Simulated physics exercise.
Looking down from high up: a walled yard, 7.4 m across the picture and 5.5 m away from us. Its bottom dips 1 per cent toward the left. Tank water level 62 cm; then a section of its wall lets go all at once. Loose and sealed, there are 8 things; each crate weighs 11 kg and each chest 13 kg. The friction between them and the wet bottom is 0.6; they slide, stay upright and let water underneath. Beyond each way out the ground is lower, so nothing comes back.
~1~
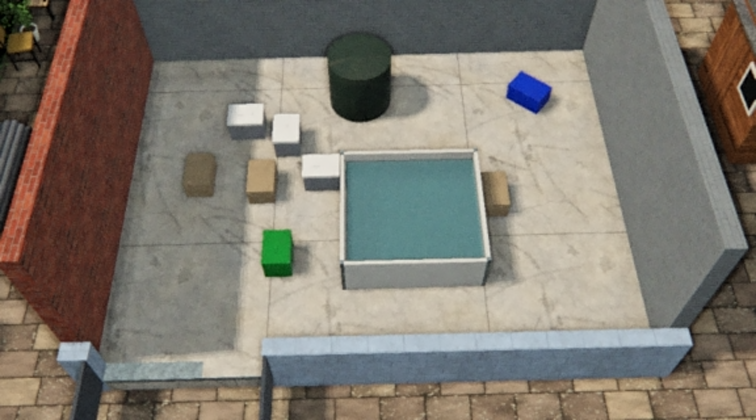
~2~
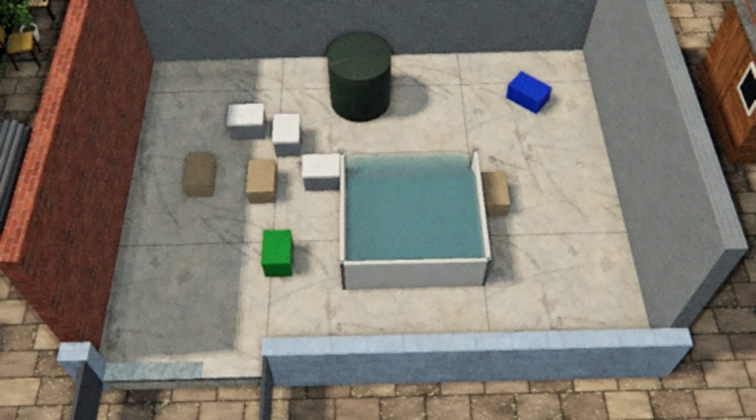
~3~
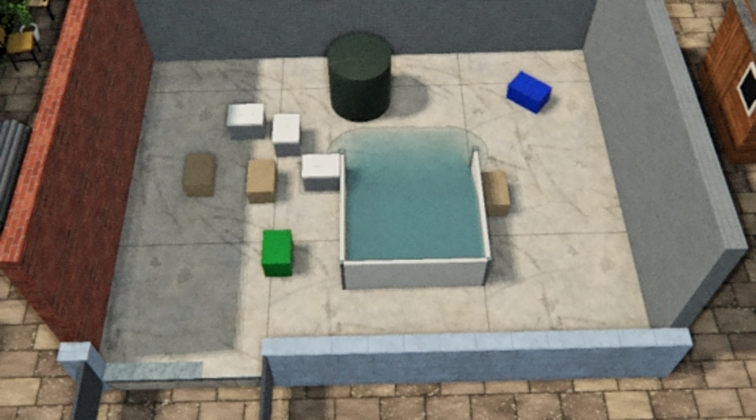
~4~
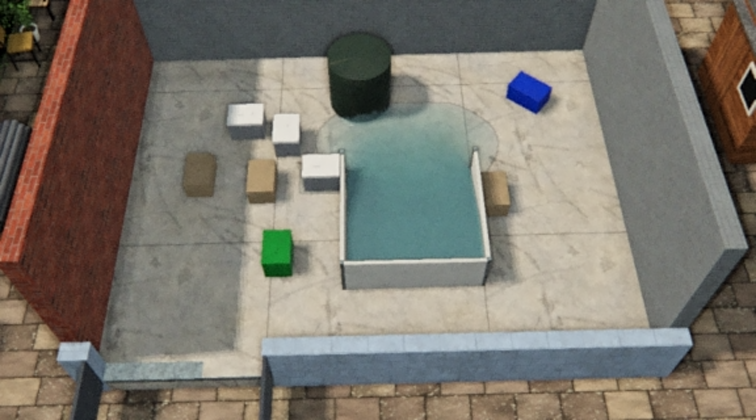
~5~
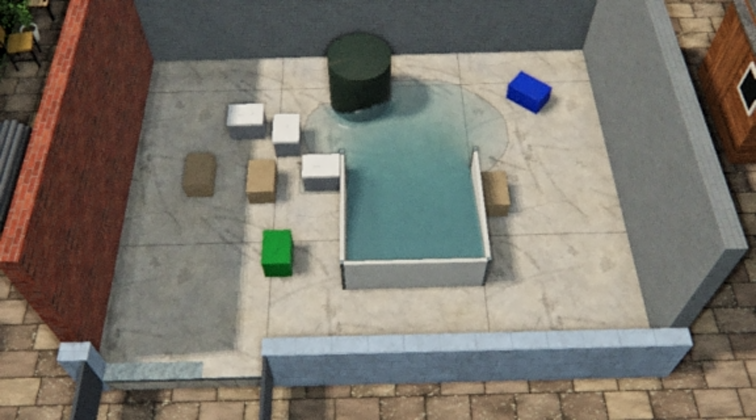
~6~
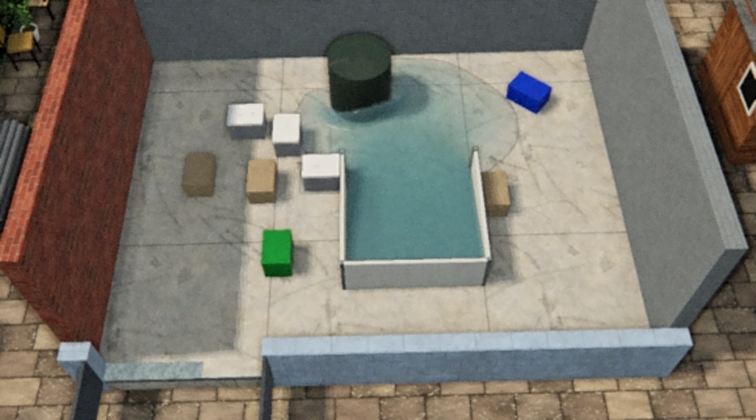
At first, a square tank of blue-green water stands in a walled yard among scattered boxes and a dark green cylinder. Then its far side opens and water pours out, fanning across the floor, reaching around the cylinder and spreading toward the blue crate, while the boxes stay in place.
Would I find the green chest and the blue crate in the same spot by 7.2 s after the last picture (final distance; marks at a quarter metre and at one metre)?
Outcome: I'd say the green chest remains almost still; I'd say the blue crate goes a long distance.
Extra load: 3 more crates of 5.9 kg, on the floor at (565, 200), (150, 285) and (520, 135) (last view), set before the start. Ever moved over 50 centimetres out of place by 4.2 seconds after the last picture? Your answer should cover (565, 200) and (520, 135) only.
Order kept: Exceeds it, exceeds it.
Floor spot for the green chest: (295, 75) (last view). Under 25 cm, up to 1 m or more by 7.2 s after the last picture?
Put there, it wanders off a long way.
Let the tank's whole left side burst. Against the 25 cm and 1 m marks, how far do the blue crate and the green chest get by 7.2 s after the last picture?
The blue crate would remain almost still and the green chest would be washed far off.
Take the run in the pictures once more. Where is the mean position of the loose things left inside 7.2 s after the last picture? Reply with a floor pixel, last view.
Near (293, 243).
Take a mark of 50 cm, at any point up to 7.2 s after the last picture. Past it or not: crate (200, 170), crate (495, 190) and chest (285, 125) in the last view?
Beyond the limit, then beyond the limit, then beyond the limit.
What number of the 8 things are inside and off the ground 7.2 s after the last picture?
By my count, 1.
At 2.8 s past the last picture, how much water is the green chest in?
Roughly 1 cm deep.
Then, 0.9 s after the last picture the green chest is near (277, 246), 0.0 m from its start, aground; the blue crate is near (537, 81), 0.2 m from its start, aground; 0 of 8 are out; 0 afloat.
Then, 2.8 s after the last picture the green chest is near (277, 246), 0.0 m from its start, aground; the blue crate is near (572, 156), 1.5 m from its start, afloat; 0 of 8 are out; 2 afloat.
Then, 4.8 s after the last picture the green chest is near (277, 246), 0.0 m from its start, aground; the blue crate is near (527, 313), 4.1 m from its start, afloat; 0 of 8 are out; 2 afloat.
Then, 7.2 s after the last picture the green chest is near (277, 246), 0.0 m from its start, aground; the blue crate is near (355, 312), 4.9 m from its start, aground; 0 of 8 are out; 1 afloat.
